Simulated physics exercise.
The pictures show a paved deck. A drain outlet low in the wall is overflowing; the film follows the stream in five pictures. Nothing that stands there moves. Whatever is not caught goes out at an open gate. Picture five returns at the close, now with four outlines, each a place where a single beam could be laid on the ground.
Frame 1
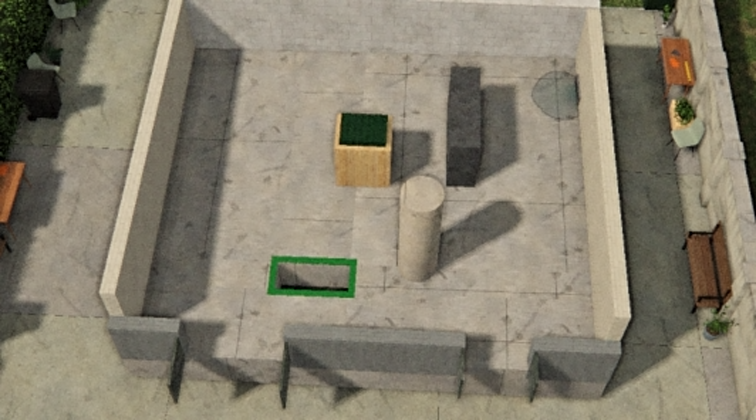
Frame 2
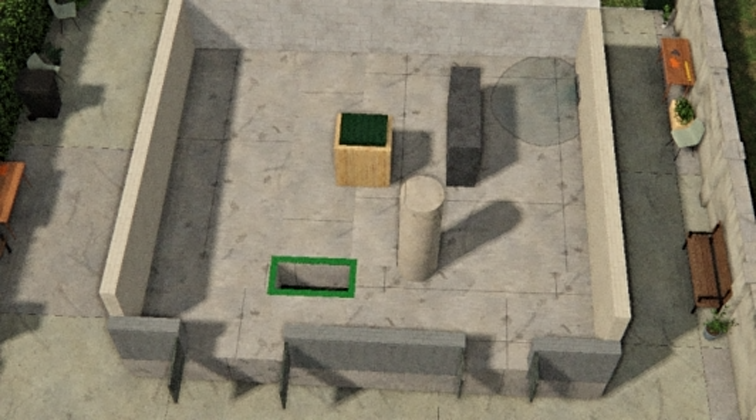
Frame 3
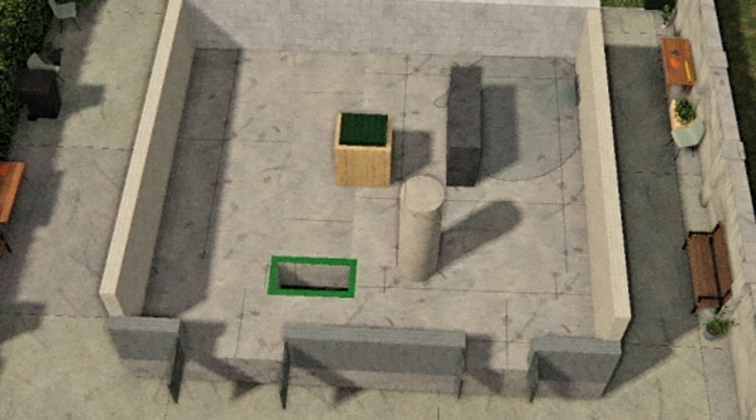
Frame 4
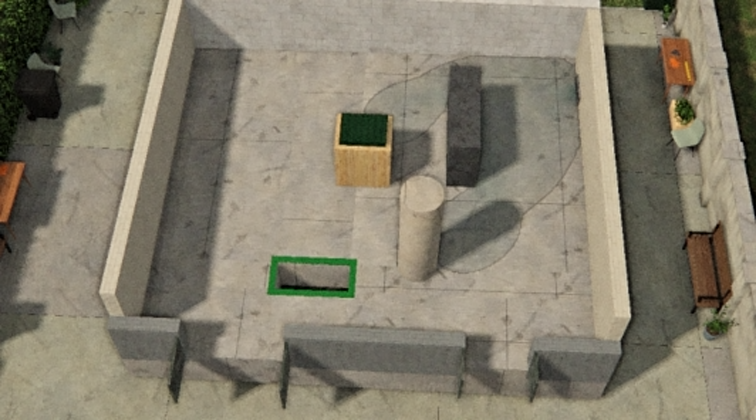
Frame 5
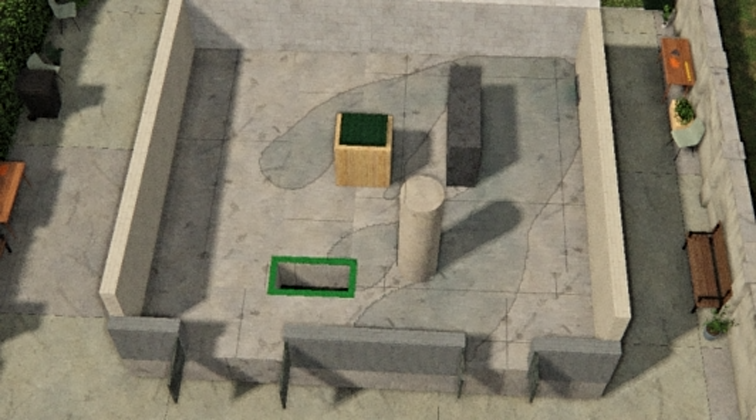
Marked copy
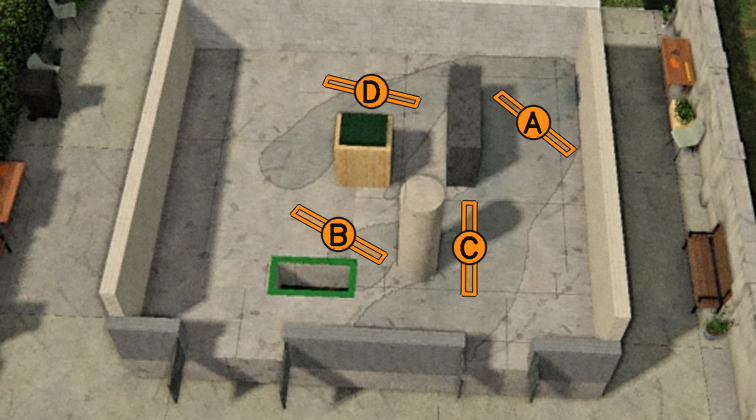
The footage shows water spreading across a walled paved deck from the upper right, passing around a dark block and a round pillar, then reaching left behind a wooden box with a green top, while the green-rimmed gully remains dry.
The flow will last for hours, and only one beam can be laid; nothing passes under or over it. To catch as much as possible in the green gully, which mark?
Take D.
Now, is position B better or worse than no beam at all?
Worse.
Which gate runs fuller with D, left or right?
The left one.
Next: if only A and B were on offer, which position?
It is A.
On the marked copy, A from (498, 94) to (570, 151); B from (295, 210) to (382, 258); C from (469, 294) to (469, 202); D from (326, 80) to (417, 102).
With A, about 11 % of the stream runs into the green gully, about 88 % out by the gates.
With B, about 2 % of the stream runs into the green gully, about 97 % out by the gates.
With C, about 13 % of the stream runs into the green gully, about 85 % out by the gates.
With D, about 21 % of the stream runs into the green gully, about 76 % out by the gates.
